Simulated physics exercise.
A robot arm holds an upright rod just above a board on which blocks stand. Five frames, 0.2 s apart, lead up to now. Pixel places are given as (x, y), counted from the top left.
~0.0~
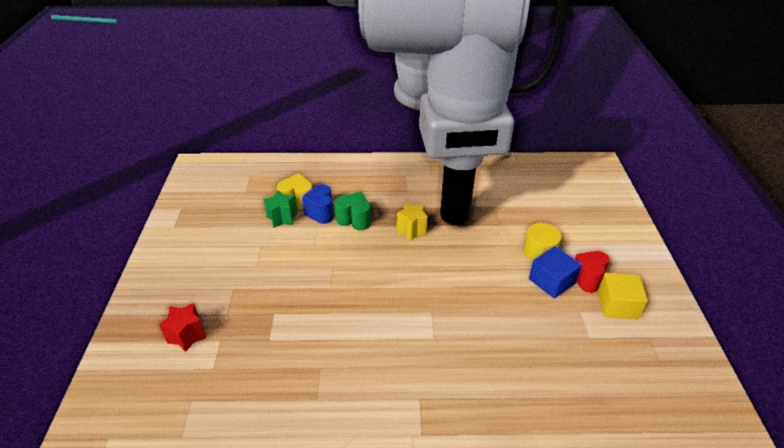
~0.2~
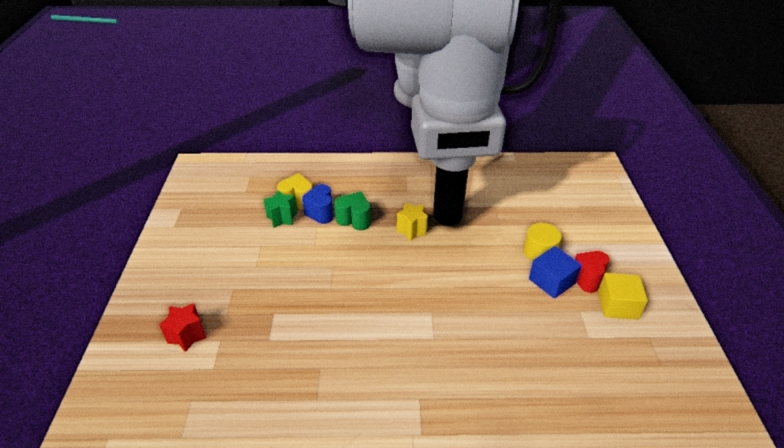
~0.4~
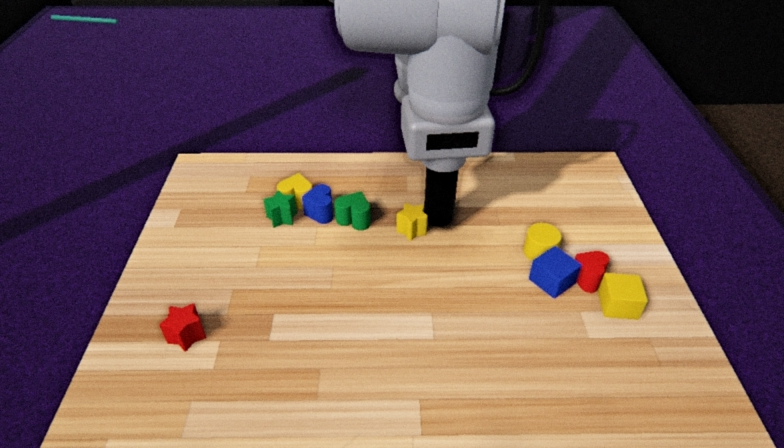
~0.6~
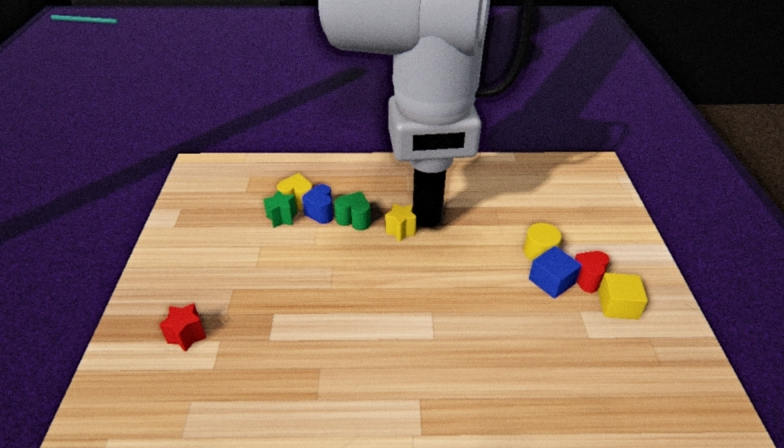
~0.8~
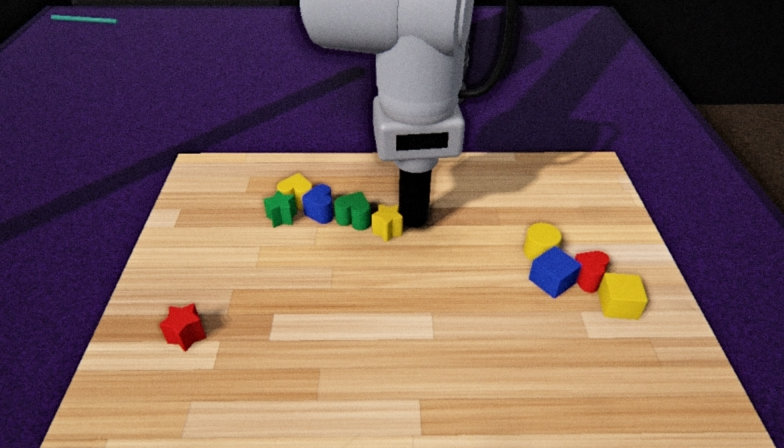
A grey robot arm with a black upright rod works over a light wooden board on a purple surface, seen from a fixed, raised view. A green star, yellow block, blue heart, green heart and yellow star sit toward the back, a red star lies front left, and yellow, blue and red blocks cluster right. The rod slides left and nudges the yellow star slightly left toward the green heart.
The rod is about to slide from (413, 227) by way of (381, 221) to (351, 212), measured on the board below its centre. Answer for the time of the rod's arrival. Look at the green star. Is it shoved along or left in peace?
It holds its position.
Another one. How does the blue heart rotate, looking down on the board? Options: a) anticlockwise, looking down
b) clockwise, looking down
b
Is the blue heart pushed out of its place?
Yes
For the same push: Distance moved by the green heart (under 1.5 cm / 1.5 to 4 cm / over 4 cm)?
The middle band: 1.5 to 4 cm.
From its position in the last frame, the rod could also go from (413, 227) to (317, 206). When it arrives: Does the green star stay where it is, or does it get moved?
Put simply, it goes somewhere else.
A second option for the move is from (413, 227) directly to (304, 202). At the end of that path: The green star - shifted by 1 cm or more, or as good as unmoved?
The green star will be pushed away from where it stands.
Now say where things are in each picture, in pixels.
The first picture shows rod's lower end at (455, 216); green star at (279, 200); blue heart at (319, 195); green heart at (354, 202); yellow star at (413, 212).
The second picture shows rod at (448, 217); blocks still.
The third picture shows rod at (438, 218); blocks still.
The fourth picture shows rod at (427, 219); yellow star at (401, 212).
The fifth picture shows rod at (413, 219); green star at (279, 200); blue heart at (319, 195); green heart at (354, 202); yellow star at (388, 213).
On the path given first. Halfway along, rod at (380, 212); blue heart at (313, 194), turned 20° clockwise; green heart at (338, 207), turned 30° clockwise; yellow star at (365, 217), turned 45° anticlockwise.
At the end, rod at (350, 203); green star still; blue heart at (309, 196), turned 45° clockwise; green heart at (329, 208), turned 15° anticlockwise; yellow star at (364, 218), turned 60° anticlockwise.
